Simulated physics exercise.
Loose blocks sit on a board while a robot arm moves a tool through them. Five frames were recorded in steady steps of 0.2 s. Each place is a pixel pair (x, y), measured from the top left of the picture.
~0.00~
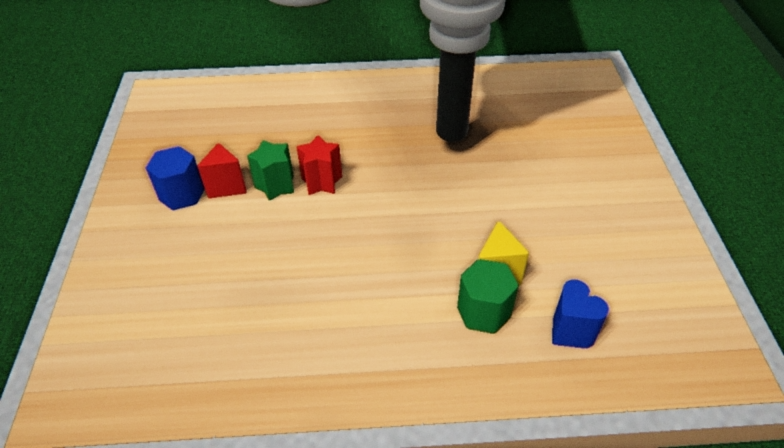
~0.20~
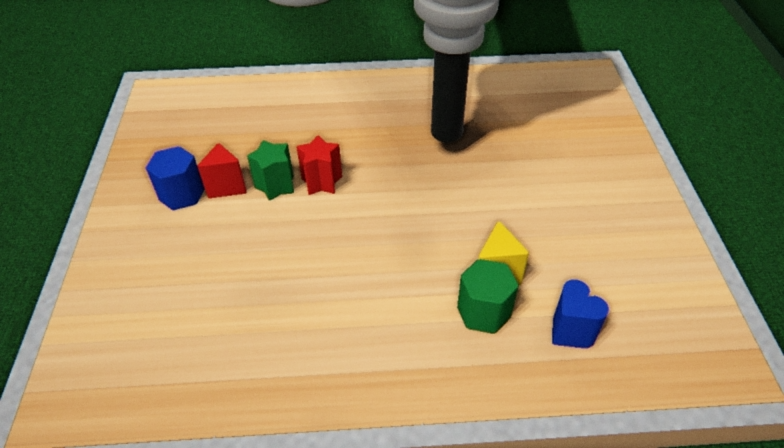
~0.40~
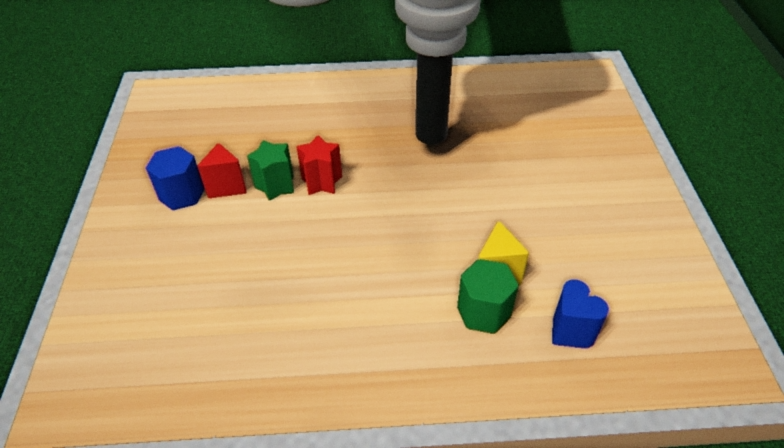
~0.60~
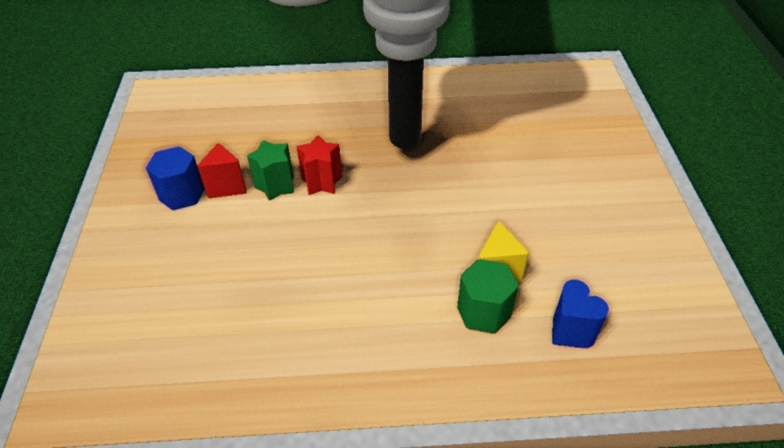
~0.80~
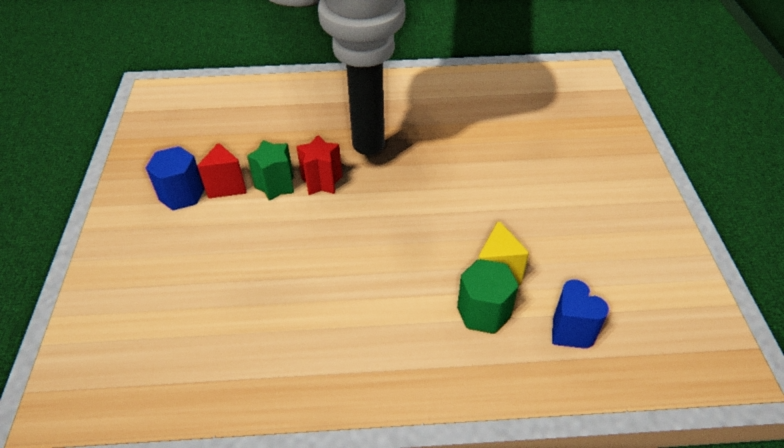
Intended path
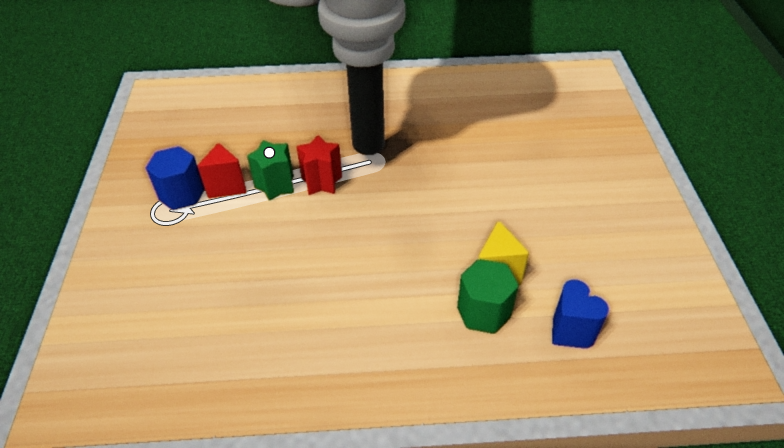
A robot arm slides its black tool left across the board while the colored blocks stay still.
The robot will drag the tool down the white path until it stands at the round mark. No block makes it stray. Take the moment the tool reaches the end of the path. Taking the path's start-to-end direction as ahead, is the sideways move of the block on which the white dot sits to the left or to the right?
The left-hand side.
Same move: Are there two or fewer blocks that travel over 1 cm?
I believe not.
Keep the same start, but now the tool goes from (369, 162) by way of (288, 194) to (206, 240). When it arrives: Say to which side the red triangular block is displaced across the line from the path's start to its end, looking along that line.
Side: Right.
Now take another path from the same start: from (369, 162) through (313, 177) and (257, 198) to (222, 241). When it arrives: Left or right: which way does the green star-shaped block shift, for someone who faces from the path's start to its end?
Over to the left.
Path on the board, in a line from (369, 162) to (170, 211); the dot is on the green star-shaped block.
The first path, step by step. One third of the way, tool at (303, 163); green star-shaped block at (251, 159), turned 40° clockwise; red star-shaped block at (286, 166), turned 10° anticlockwise.
Two thirds of the way, tool at (235, 179); blue hexagon at (156, 158), turned 15° anticlockwise; red triangular block at (193, 163), turned 80° clockwise; green star-shaped block at (208, 183), turned 20° clockwise; red star-shaped block at (276, 176), turned 60° anticlockwise.
At the end, tool at (164, 195); blue hexagon at (104, 153); red triangular block at (123, 169), turned 120° clockwise; green star-shaped block at (180, 198), turned 40° anticlockwise; red star-shaped block at (276, 176), turned 60° anticlockwise.
